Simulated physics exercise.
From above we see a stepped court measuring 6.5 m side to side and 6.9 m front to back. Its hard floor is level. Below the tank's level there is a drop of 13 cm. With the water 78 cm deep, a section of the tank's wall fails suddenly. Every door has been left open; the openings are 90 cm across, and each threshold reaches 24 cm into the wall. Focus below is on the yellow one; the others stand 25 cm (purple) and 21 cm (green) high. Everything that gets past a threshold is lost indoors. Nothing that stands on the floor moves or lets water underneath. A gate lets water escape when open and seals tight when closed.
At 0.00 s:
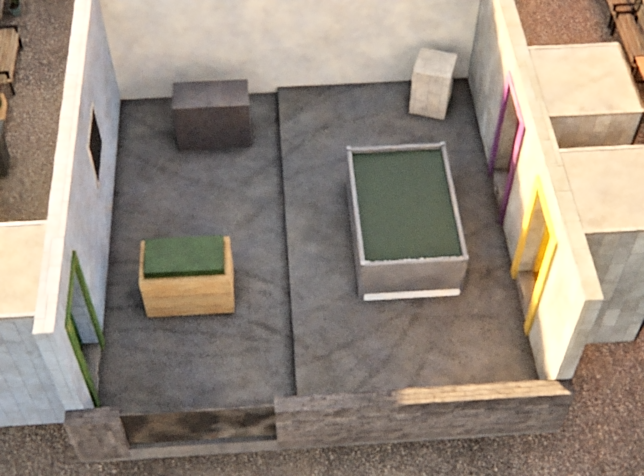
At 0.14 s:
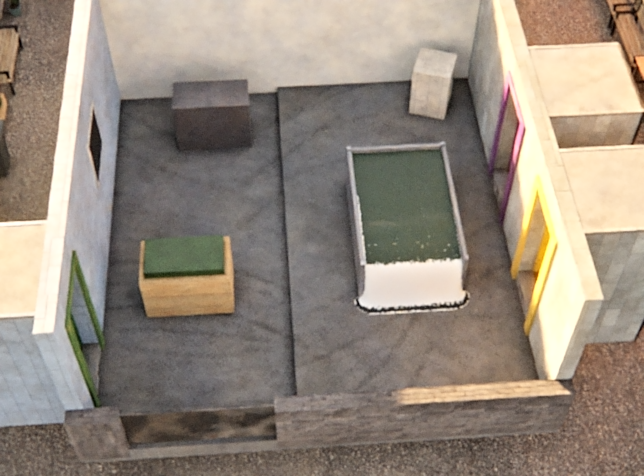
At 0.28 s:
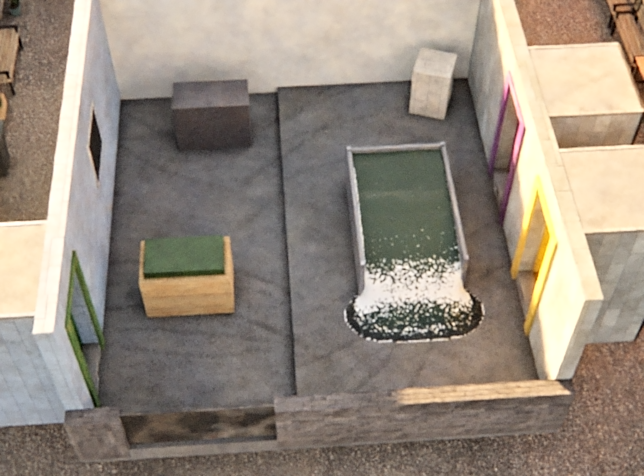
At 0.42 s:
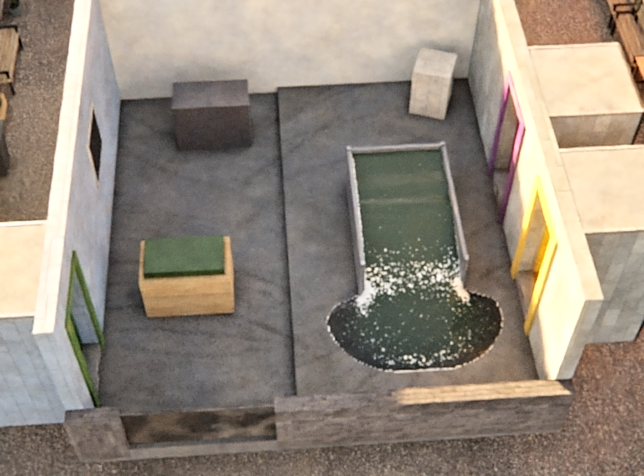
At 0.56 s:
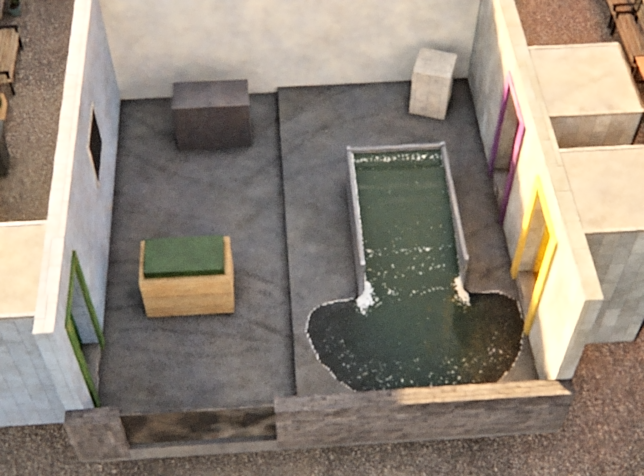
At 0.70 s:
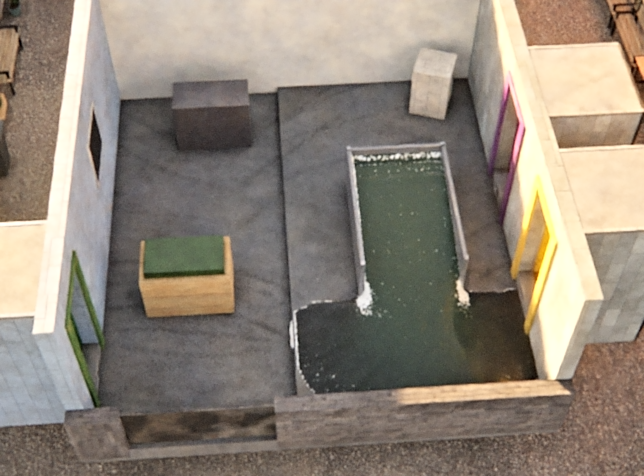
Tank in a walled court bursting at its front, dark green water pouring out and spreading across the floor to the yellow door.
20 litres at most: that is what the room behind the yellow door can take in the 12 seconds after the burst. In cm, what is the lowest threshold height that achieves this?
About 12 cm.
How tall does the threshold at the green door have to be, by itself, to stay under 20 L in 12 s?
The green one would have to be about 22 cm high.
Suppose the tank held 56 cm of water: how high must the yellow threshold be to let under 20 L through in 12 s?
Roughly 8.0 centimetres.
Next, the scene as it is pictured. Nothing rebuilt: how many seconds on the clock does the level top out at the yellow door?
Roughly 2.6 s.
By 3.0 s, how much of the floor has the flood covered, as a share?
Close to 40 per cent of it is wet.
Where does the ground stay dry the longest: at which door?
Last of all, the purple one.
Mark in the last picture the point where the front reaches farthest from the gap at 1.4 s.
Pixel close to (222, 428).
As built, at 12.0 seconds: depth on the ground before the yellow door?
4.0 cm.
After 1.4 s water covers 20 % of the floor, deepest (53 cm) near (532, 404); 3 cm at the yellow door, 0 litres in over its 23 cm threshold.
After 3.0 s water covers 40 % of the floor, deepest (35 cm) near (96, 436); 17 cm at the yellow door, 0 litres in over its 23 cm threshold.
After 12.0 s water covers 95 % of the floor, deepest (18 cm) near (107, 282); 4 cm at the yellow door, 0 litres in over its 23 cm threshold.
At the yellow door as built, the water arrived by 0.7 s and peaked near 18 cm at 2.6 s.
Run again over the same 12 s with other heights there, 26 litres in over 11 cm, 7 litres over 14.5 cm. The limit of 20 litres is kept from about 12 cm up.
